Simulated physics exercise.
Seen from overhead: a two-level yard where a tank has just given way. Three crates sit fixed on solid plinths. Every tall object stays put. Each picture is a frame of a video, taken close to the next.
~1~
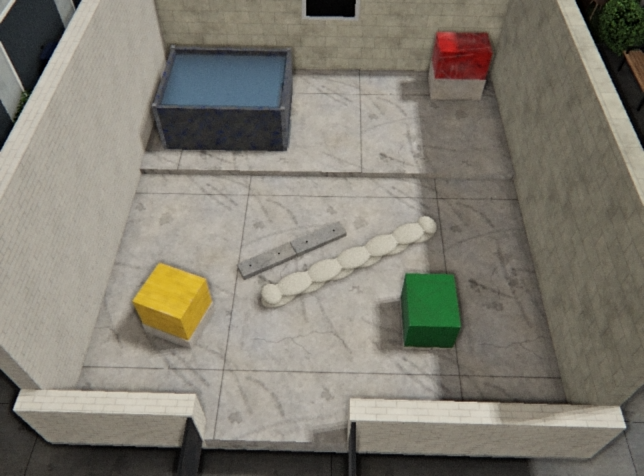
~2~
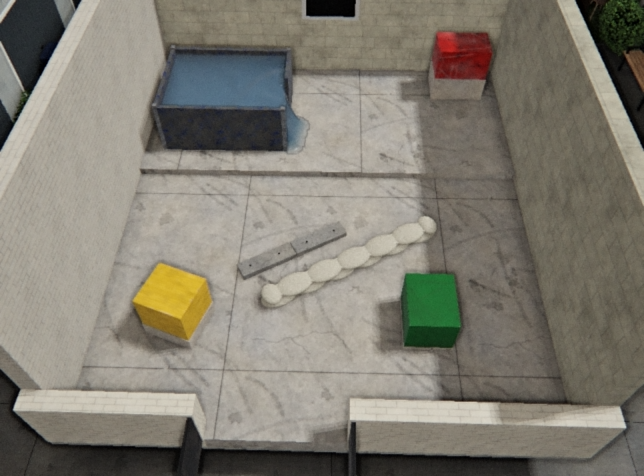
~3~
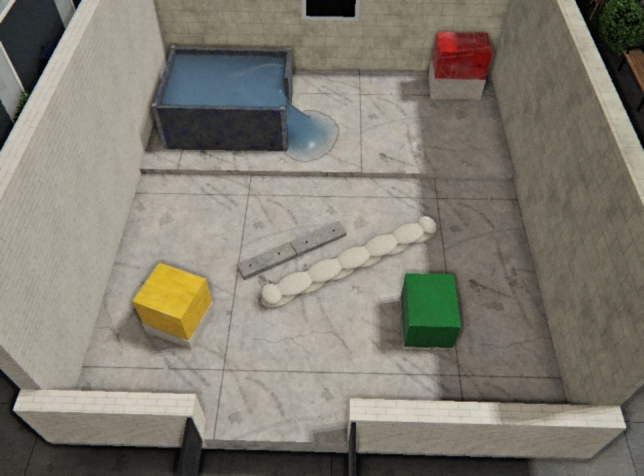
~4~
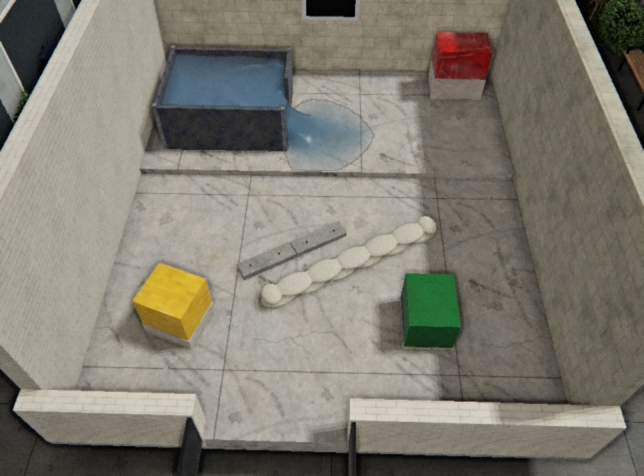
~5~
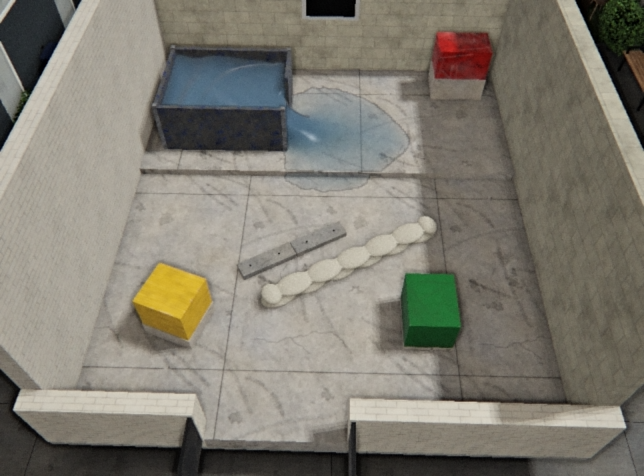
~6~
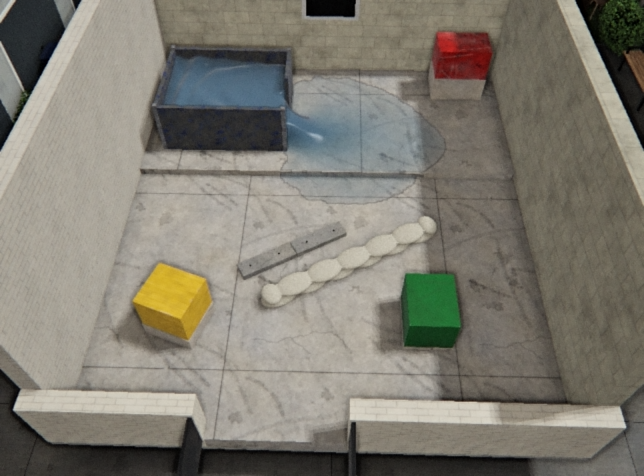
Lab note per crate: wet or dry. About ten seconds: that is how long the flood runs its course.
At the end, red crate: Untouched; green crate: Touched; yellow crate: Untouched.
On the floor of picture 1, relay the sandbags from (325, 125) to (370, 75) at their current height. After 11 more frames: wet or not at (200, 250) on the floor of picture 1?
Looks like it ends up unflooded.
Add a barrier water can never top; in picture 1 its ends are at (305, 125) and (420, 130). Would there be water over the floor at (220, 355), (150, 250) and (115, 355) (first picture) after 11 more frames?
As listed: Free of water, clear, not flooded.
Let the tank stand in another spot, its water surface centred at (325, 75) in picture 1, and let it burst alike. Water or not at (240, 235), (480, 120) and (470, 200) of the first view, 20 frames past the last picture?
Results in order - left untouched, swamped, swamped.
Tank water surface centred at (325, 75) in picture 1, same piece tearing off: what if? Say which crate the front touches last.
Answer: The yellow one.
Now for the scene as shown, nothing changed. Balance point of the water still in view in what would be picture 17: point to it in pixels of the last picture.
The balance point is around (305, 134).
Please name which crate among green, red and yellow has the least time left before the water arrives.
That's the crate marked red.
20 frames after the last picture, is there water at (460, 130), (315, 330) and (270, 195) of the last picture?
Status by point, in sequence: Waterlogged; unwetted; unwetted.
A moment on, water covers 30 % of the floor; the red crate water round its plinth, the green crate not reached, the yellow crate not reached.
Next, water covers 35 % of the floor; the red crate water round its plinth, the green crate not reached, the yellow crate not reached.
Then, water covers 45 % of the floor; the red crate water round its plinth, the green crate water round its plinth, the yellow crate water round its plinth.
Later, water covers 70 % of the floor; the red crate water round its plinth, the green crate water round its plinth, the yellow crate water round its plinth.
In the end, water covers 90 % of the floor; the red crate stayed above the water, the green crate was topped, the yellow crate stayed above the water.
